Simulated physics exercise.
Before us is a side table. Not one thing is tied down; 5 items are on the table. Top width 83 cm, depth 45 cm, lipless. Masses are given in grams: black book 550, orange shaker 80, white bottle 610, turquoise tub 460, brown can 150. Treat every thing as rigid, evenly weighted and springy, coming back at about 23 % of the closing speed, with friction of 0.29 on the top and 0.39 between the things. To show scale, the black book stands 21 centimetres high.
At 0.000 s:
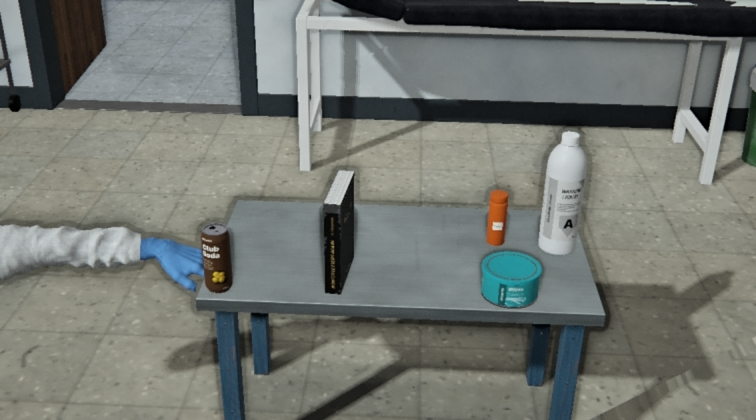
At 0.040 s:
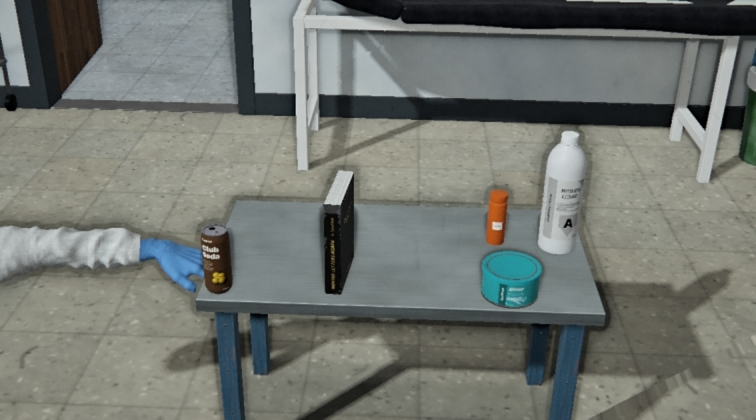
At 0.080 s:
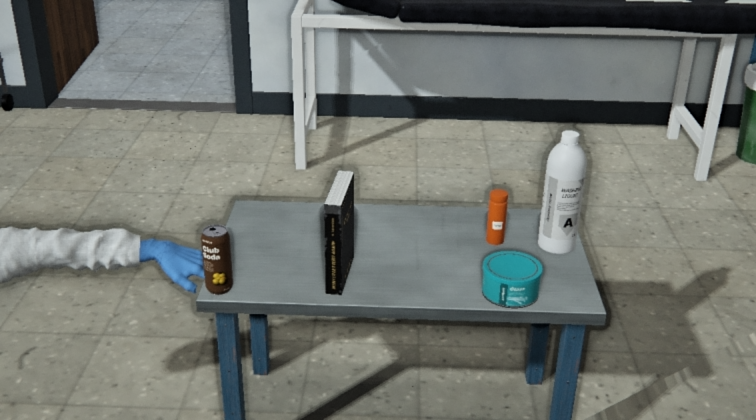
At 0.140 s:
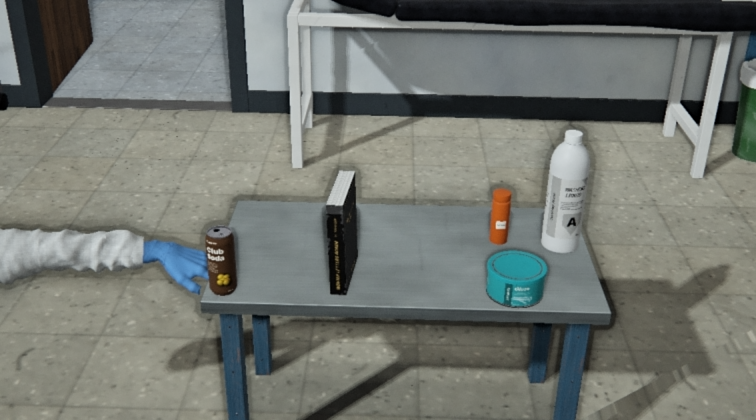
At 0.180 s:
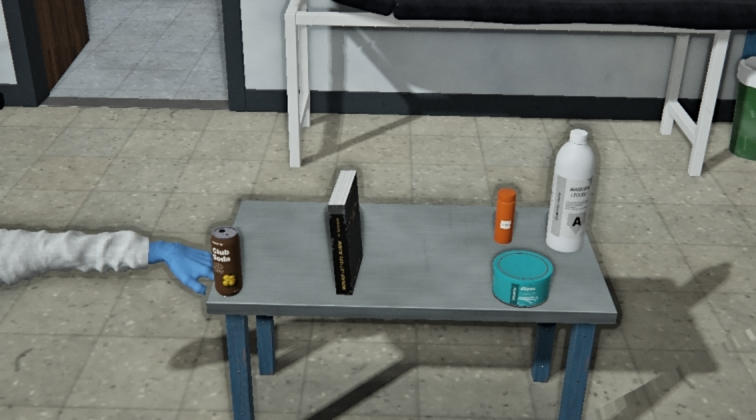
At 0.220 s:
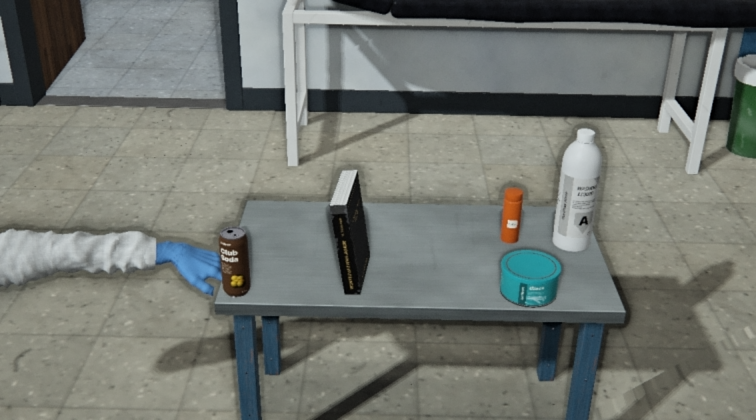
A gloved hand stays beside a brown can as the table slides slightly right and a black book tilts.
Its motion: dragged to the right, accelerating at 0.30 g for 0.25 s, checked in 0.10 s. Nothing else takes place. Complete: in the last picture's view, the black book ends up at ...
... around (378, 266).
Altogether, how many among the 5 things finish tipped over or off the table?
I get 2.
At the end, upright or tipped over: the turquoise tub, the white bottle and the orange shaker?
Here's how it ends: The turquoise tub never goes down, the white bottle comes down, and the orange shaker never goes down.
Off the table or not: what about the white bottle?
When everything stops, the white bottle is out of bounds.
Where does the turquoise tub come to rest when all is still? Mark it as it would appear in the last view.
(598, 280), roughly.
Around 0.42 s, table shifted 13 cm; black book at 59° to upright near (373, 246); white bottle shifted 2 cm; brown can shifted 2 cm.
Around 0.72 s, table shifted 13 cm; white bottle now off the table; black book on its side near (378, 266); brown can shifted 5 cm.
Around 1.12 s, table shifted 13 cm; black book on its side near (378, 266); orange shaker shifted 5 cm; brown can shifted 5 cm.
Finally (1.4 s), off the table, white bottle; on their side or leaning hard on the table, black book; not toppled but over 5 cm from the start, orange shaker and brown can; turquoise tub still in place (within 5 cm). Final places as that camera would see them, black book near (378, 266).
